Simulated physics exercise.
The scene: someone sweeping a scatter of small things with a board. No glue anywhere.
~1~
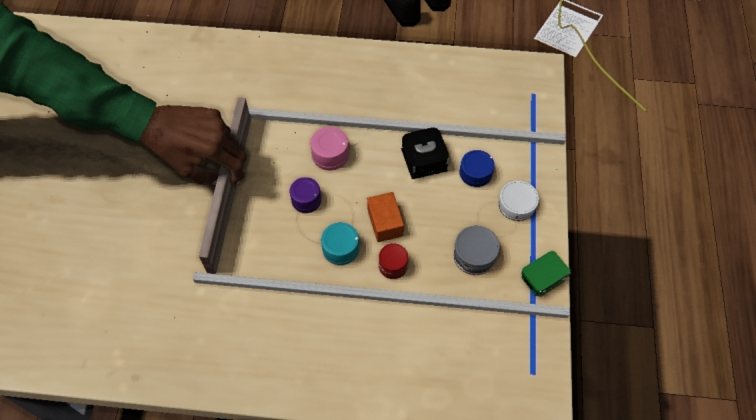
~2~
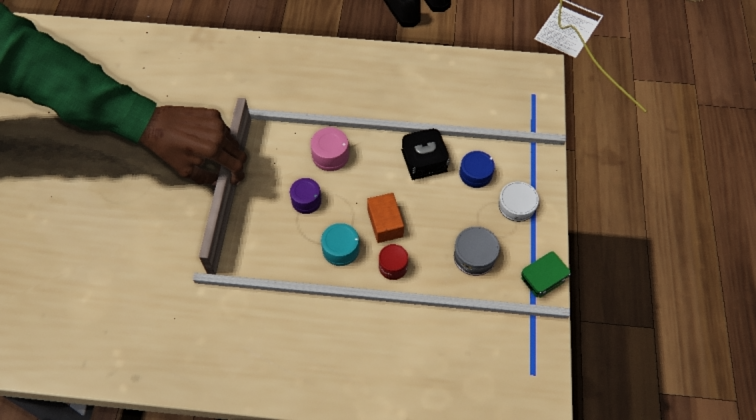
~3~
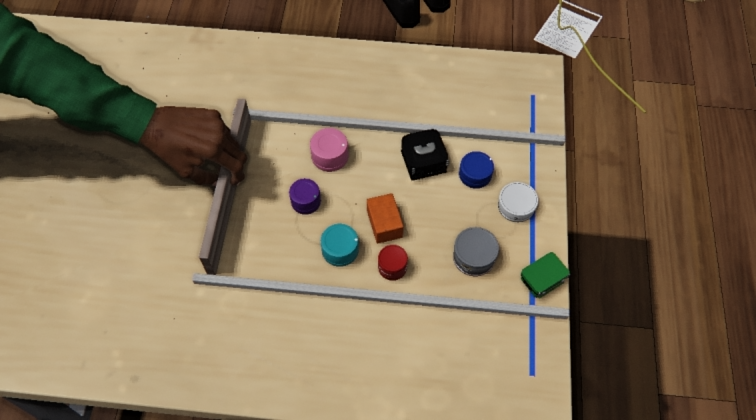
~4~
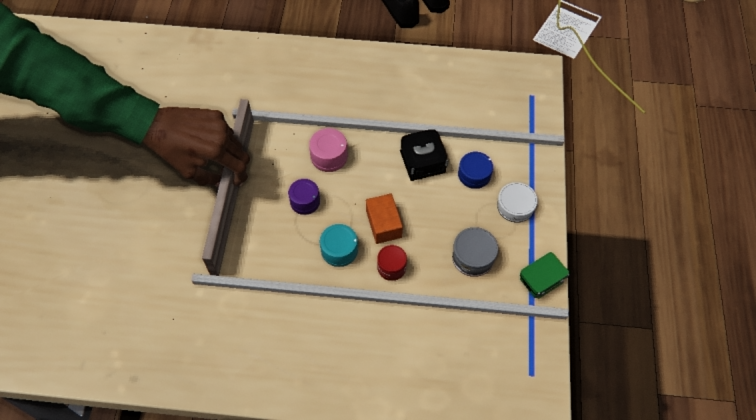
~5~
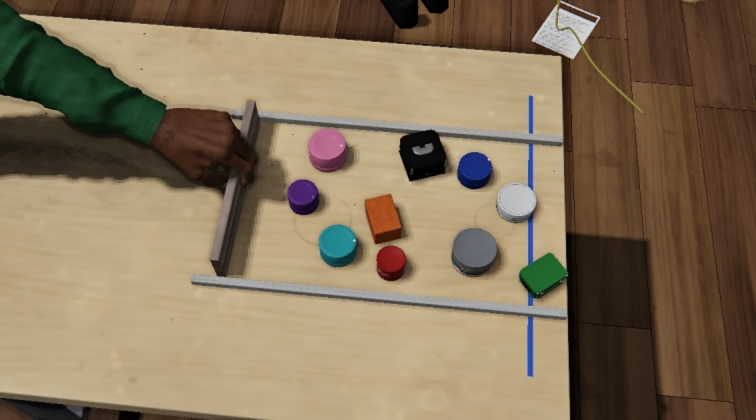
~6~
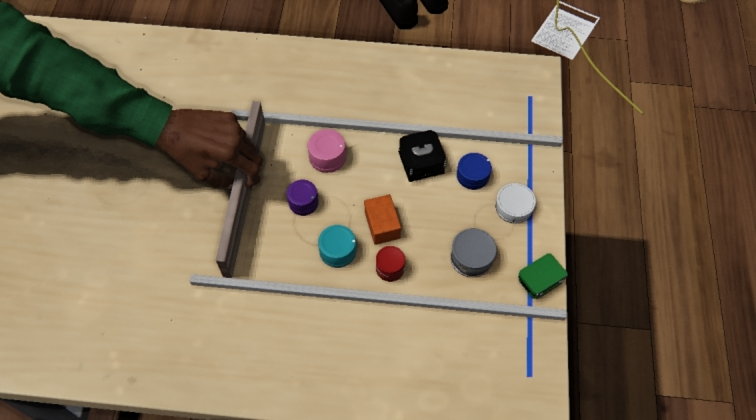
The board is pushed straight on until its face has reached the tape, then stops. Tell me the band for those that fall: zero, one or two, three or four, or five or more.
The number that fall off is five or more.
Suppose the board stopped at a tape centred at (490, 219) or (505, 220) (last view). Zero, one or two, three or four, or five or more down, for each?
In that order: One or two; one to two.
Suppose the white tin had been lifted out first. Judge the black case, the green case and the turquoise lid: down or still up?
The black case falls, the green case tumbles off, the turquoise lid remains up.
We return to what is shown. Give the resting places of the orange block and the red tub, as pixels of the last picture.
Near (564, 229) and (546, 293).
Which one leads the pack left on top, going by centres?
The orange block.
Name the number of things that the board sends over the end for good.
In all, 5 of them.
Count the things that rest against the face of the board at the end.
The number is 4.
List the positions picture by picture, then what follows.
The first picture shows green case (544, 275); white tin (518, 201); grey tin (476, 251); board (227, 183); tape (533, 220).
The second picture shows white tin (518, 202); black case (425, 154).
The third picture shows grey tin (475, 252); red tub (393, 263).
The fourth picture shows green case (543, 276); blue lid (476, 170).
The fifth picture shows white tin (516, 203); board (237, 185).
The sixth picture shows green case (541, 277); white tin (515, 204); grey tin (473, 253); board (243, 186); tape (530, 222).
Soon after, none off yet; green case at rest near (541, 277); white tin at rest near (515, 204); grey tin at rest near (473, 253).
After that, none off yet; green case at rest near (541, 277); white tin at rest near (516, 204); grey tin displaced a little near (498, 252).
In the end, the number that fall off is five or more; gone, black case, blue lid, grey tin, white tin and green case.
